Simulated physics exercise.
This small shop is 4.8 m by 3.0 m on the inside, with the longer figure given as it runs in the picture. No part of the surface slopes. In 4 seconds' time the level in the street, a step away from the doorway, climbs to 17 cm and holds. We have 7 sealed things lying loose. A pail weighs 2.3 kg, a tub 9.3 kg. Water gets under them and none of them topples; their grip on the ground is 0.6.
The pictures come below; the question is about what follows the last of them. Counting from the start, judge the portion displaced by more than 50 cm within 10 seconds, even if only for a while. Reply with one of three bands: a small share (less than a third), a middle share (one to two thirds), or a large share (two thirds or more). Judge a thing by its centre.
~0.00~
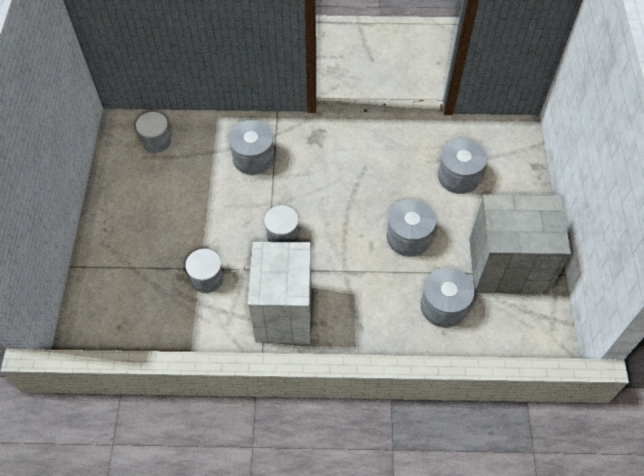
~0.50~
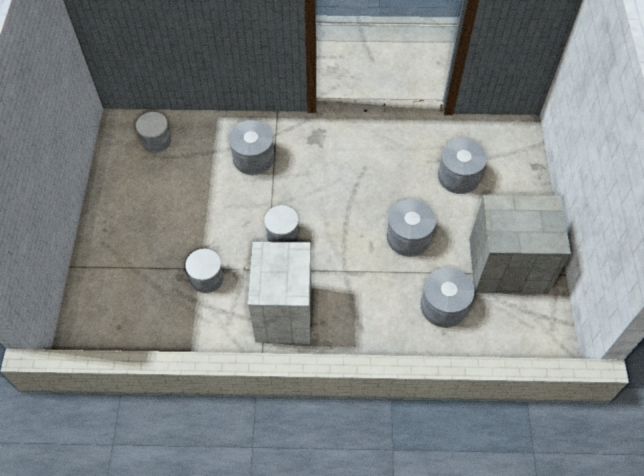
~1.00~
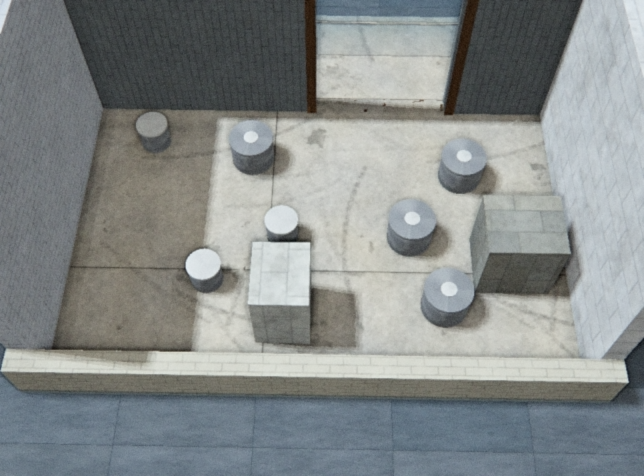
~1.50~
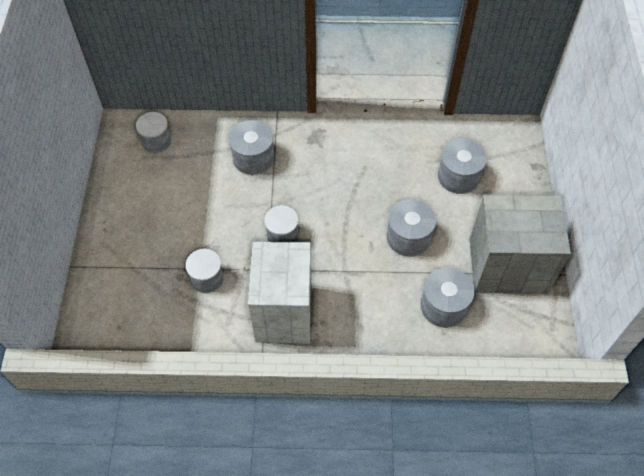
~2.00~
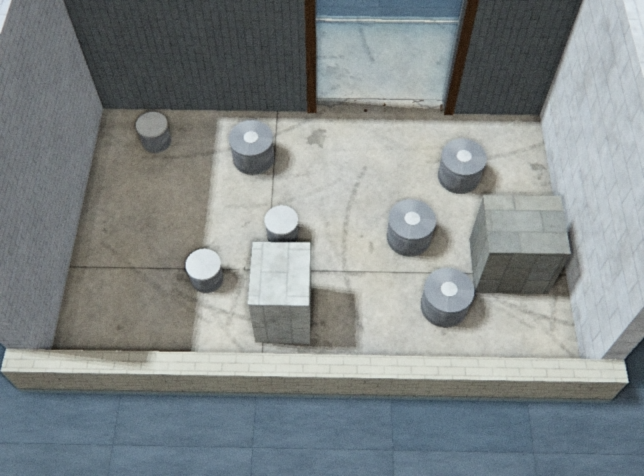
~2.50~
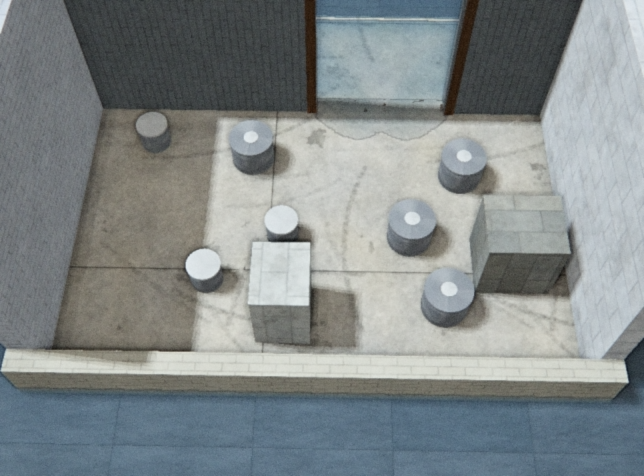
A large share, two thirds or more.
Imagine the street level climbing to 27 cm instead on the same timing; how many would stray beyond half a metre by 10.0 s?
I count 6 of them in that case.
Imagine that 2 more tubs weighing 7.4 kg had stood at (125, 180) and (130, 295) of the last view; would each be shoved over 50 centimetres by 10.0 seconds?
Taking them in order, the first is below the threshold and the second is below the threshold.
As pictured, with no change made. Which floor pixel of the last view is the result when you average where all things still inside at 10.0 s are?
Mean floor pixel: About (284, 231).
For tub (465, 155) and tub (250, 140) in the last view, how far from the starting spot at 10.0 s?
50 cm and 0 cm respectively.
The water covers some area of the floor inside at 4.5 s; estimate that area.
At that time the wet patch spans about 4.5 m2.
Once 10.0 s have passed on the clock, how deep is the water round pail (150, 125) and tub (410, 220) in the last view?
Depth approx. 3 cm / 10 cm.
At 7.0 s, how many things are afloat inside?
Count: 2.
After 3.5 s 0 of 7 are over 50 cm from their spots; 0 afloat.
After 4.5 s 0 of 7 are over 50 cm from their spots; 0 afloat.
After 7.0 s 4 of 7 are over 50 cm from their spots; 2 afloat.
After 10.0 s 5 of 7 are over 50 cm from their spots, and 5 have been at some point; 5 afloat.
